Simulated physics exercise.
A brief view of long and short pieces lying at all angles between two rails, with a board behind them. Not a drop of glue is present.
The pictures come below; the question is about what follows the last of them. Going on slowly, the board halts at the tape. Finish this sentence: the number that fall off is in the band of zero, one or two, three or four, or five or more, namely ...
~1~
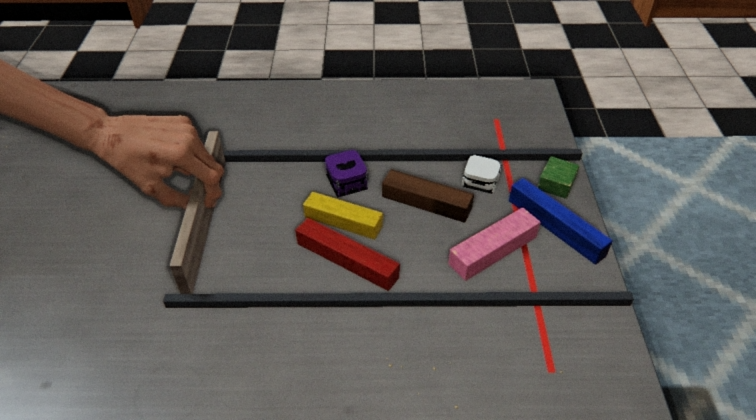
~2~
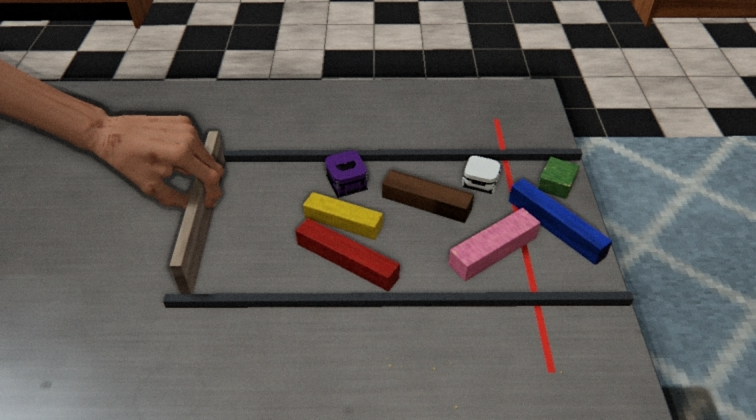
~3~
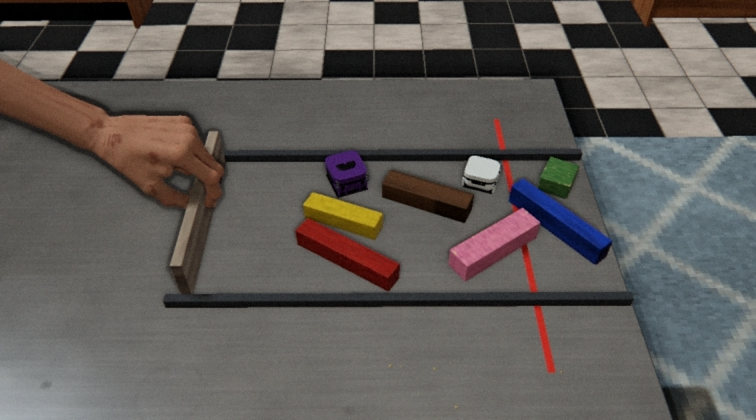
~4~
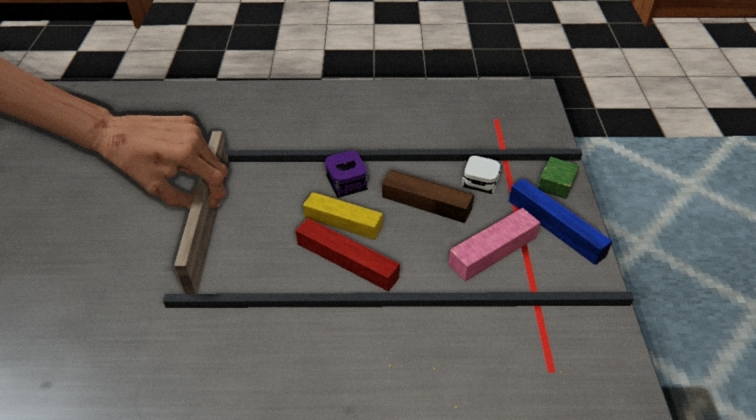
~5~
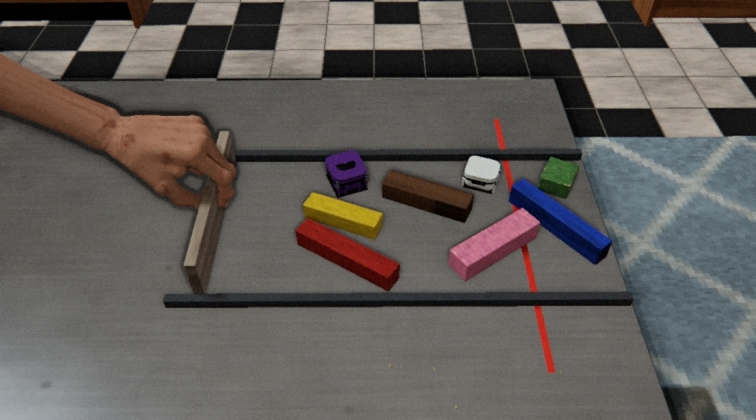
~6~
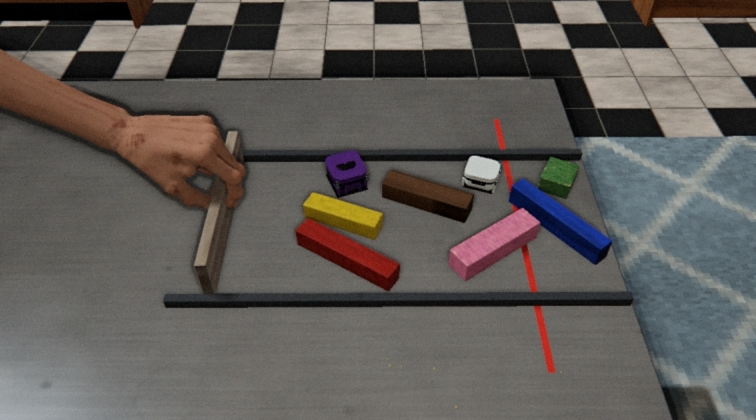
Namely one or two.
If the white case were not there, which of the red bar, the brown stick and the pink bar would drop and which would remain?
Well, the red bar is left in place, the brown stick is left in place and the pink bar is left in place.
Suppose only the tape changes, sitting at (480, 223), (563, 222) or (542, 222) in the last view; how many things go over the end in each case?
Result per try: 0; 5; 3.
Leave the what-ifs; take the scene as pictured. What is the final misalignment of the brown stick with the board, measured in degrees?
I'd estimate about 5 degrees.
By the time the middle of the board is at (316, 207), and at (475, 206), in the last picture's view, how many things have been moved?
That makes 2 at the first spot and 8 at the second.
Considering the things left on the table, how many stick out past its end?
The figure is 1.
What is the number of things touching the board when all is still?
That makes 2.
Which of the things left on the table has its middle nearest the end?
It's the pink bar.
Soon after, none off yet; green block at rest near (558, 177); blue stick at rest near (558, 220); pink bar at rest near (495, 244).
In the end, the number that fall off is one or two; gone, blue stick and green block.
